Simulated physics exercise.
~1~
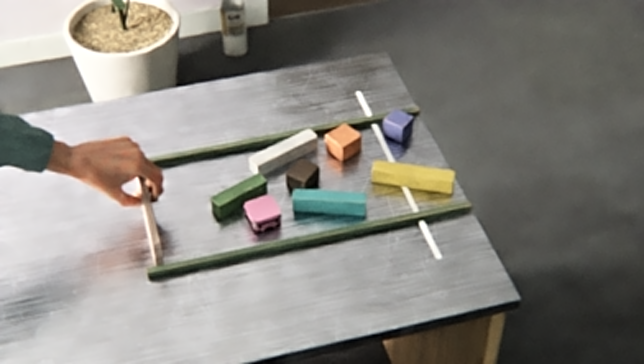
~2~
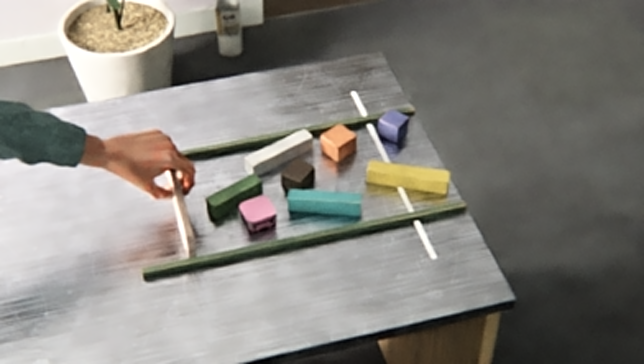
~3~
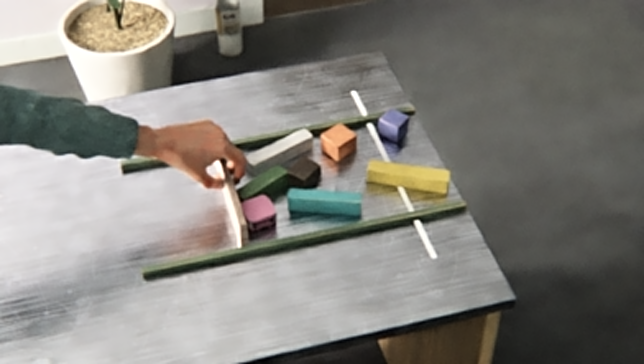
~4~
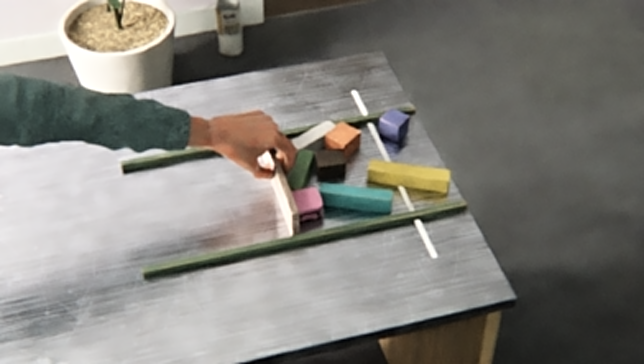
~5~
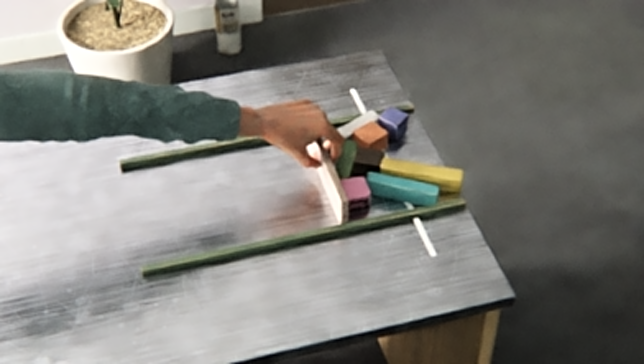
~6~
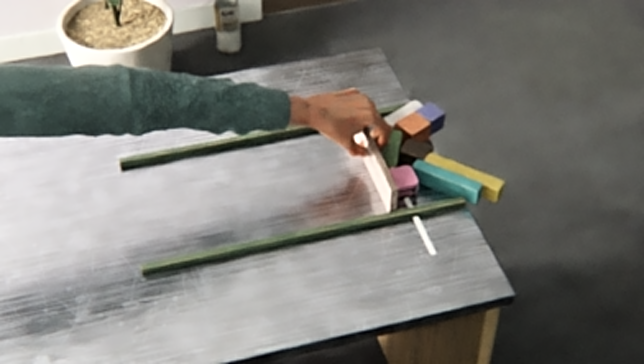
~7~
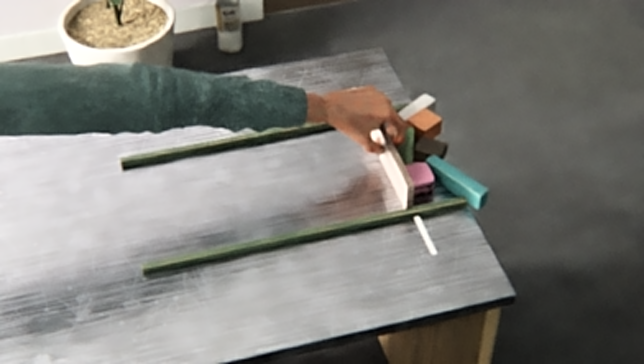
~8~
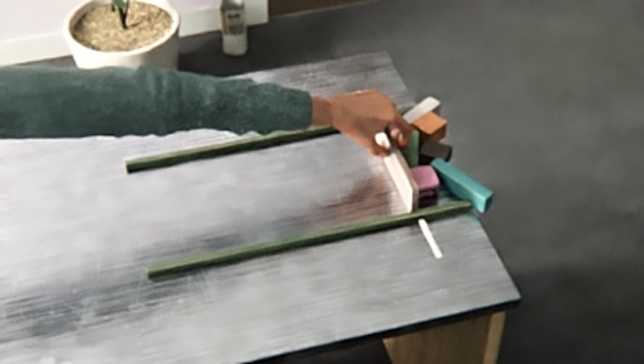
Hand pushing an upright board along a channel, bunching coloured blocks at the table's end until the yellow and blue ones drop off.
